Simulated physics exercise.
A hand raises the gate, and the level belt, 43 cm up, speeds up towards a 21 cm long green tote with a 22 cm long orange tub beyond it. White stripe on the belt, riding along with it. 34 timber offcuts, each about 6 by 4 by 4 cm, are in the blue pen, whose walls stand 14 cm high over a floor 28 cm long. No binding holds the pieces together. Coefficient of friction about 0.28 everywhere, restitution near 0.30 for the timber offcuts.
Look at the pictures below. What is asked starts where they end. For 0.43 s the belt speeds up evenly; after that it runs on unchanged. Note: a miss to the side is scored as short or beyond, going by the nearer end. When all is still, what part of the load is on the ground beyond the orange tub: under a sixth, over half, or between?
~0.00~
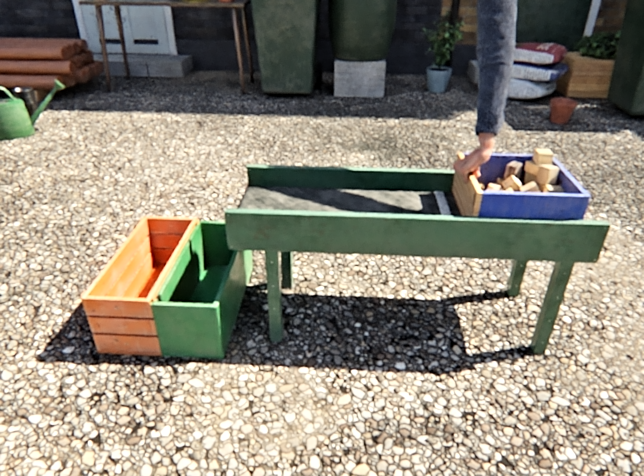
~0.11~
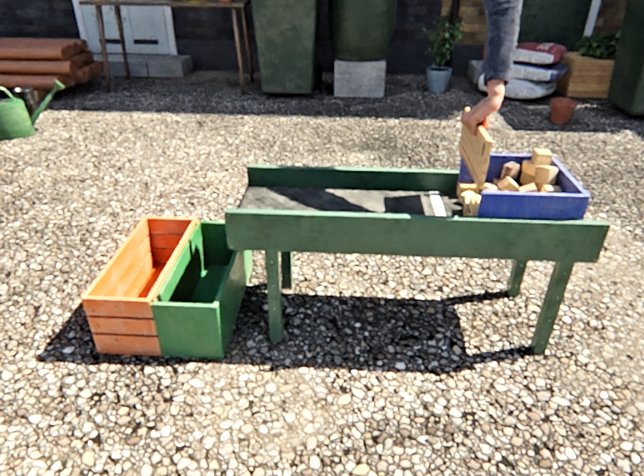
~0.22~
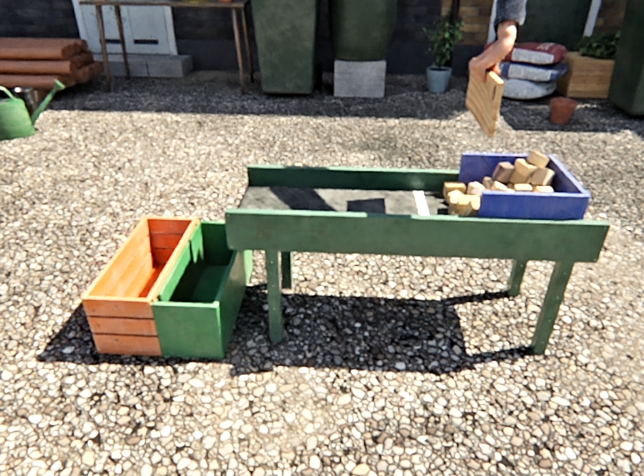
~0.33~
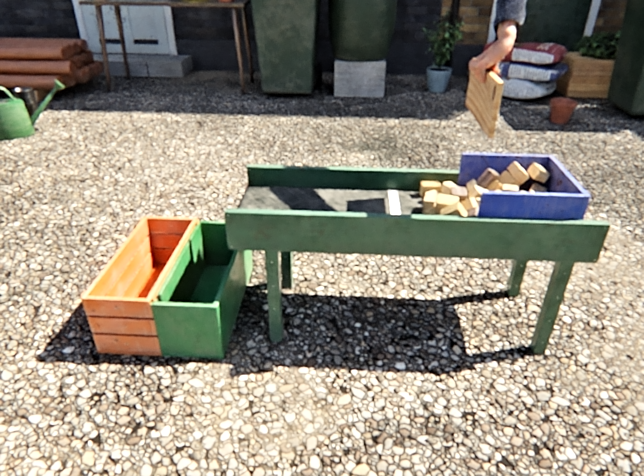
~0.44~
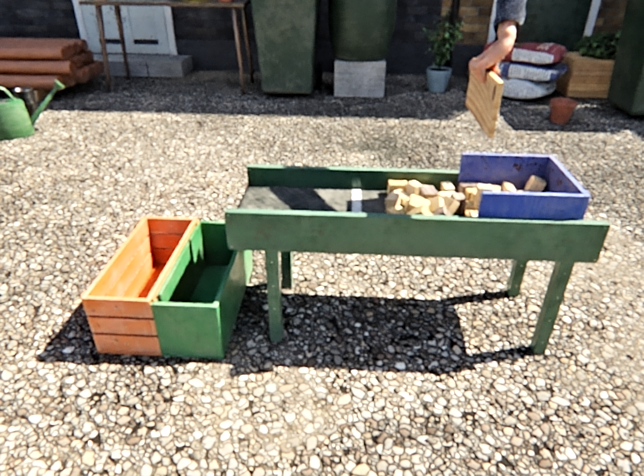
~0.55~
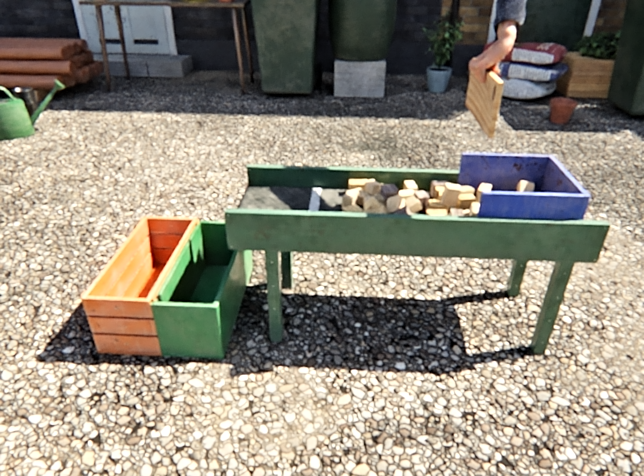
You'd find under one in six of the timber offcuts on the ground beyond the orange tub.
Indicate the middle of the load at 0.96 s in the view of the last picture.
Load centre: About (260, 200).
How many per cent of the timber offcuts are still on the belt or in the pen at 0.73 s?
About 100 %.
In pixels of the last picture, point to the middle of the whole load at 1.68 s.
(154, 290).
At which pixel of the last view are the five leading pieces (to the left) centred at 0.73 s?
They're centred near (289, 198).
After 0.73 s, 2 still in the blue pen and 32 on the belt.
After 0.96 s, 22 on the belt and 12 in the air.
After 1.27 s, 19 in the orange tub, 2 on the belt and 13 in the air.
Final count (at 1.68 s), 34 in the orange tub. Asked share, 0 of 34, 0 per cent.
